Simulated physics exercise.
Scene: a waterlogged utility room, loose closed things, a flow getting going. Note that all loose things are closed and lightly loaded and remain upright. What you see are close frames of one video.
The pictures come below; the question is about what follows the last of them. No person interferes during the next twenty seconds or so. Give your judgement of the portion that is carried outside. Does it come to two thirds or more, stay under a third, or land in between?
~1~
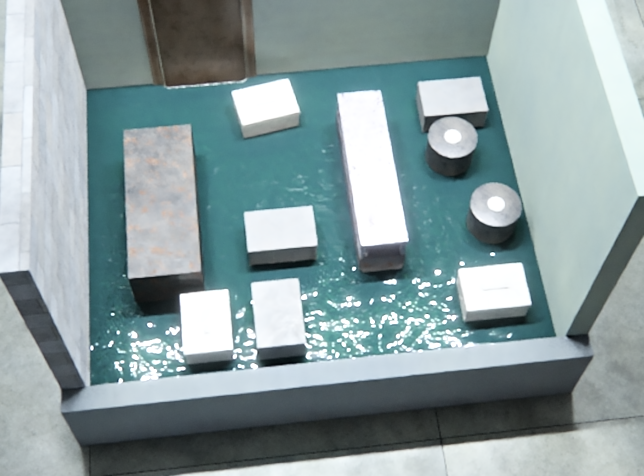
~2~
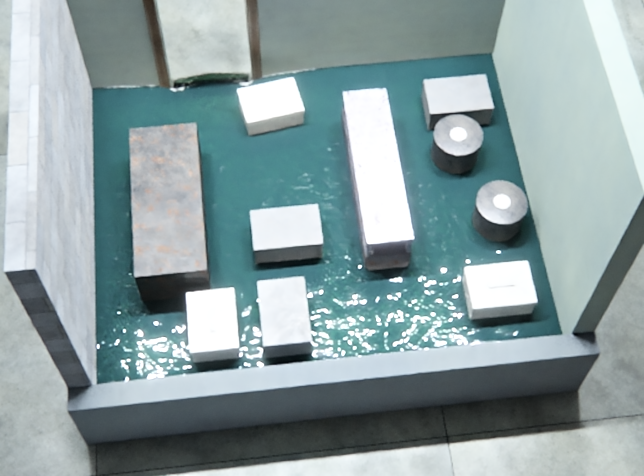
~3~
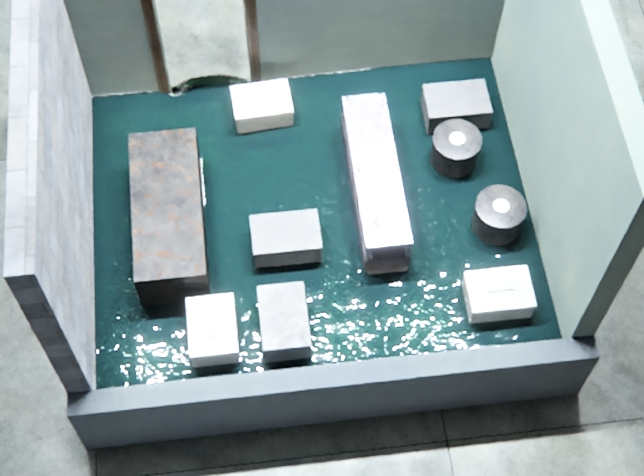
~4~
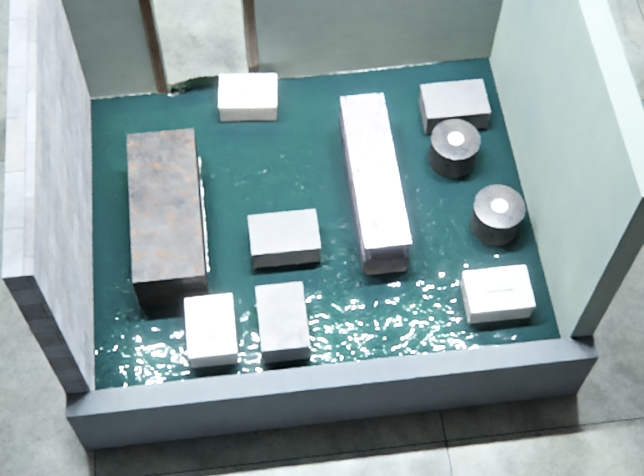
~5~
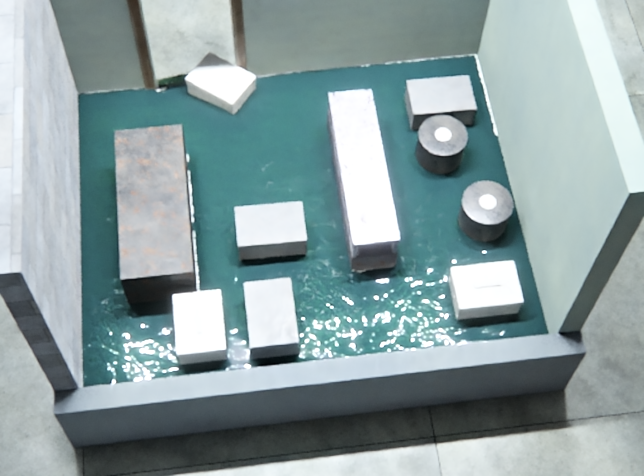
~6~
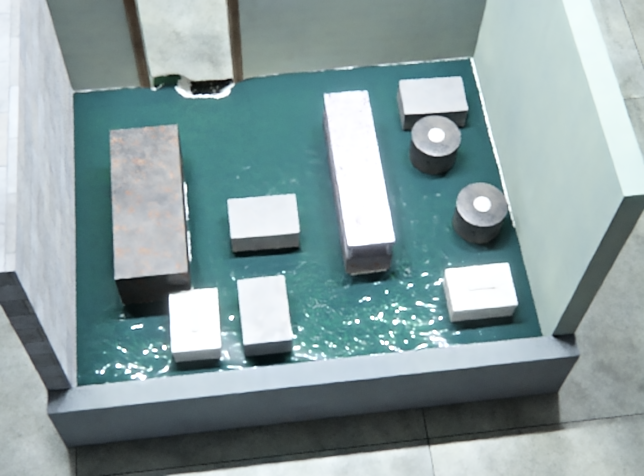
In between.
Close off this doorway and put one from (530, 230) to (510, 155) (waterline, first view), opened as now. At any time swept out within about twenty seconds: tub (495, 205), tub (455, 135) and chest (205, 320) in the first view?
First lost, second lost, third trapped.
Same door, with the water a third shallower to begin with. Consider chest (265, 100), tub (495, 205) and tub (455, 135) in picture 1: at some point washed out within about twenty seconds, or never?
So, in the listed order, they end up flushed out, not lost and not lost.
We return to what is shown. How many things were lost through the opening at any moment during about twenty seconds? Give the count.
You get 4.
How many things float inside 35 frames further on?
Counting them up gives 3.
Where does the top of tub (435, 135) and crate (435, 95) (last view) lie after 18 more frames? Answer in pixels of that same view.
Look for them around (412, 114) and (348, 78).
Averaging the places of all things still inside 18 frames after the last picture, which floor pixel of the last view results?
(325, 211).
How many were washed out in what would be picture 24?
I make it 1.
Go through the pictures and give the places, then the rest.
The first frame shows a crate at (281, 229) floats; a crate at (453, 96) floats; 0 of 8 have shifted.
The second frame shows a crate at (286, 227) floats; a crate at (458, 94), afloat; 0 of 8 have shifted.
The third frame shows a crate at (286, 231) floats; a crate at (457, 98), afloat; 1 of 8 have shifted.
The fourth frame shows a crate at (284, 232), afloat; a crate at (456, 98) floats; 1 of 8 have shifted.
The fifth frame shows a crate at (270, 224) floats, close to its start; a crate at (441, 95) floats; 2 of 8 have shifted.
The sixth frame shows a crate at (263, 216), afloat, close to its start; a crate at (433, 95) floats, close to its start; 3 of 8 have shifted.
A moment on, 1 of 8 are out; 7 afloat.
Next, 1 of 8 are out; 7 afloat.
Later, 3 of 8 are out; 3 afloat.
In the end, 4 of 8 are out; 2 afloat.
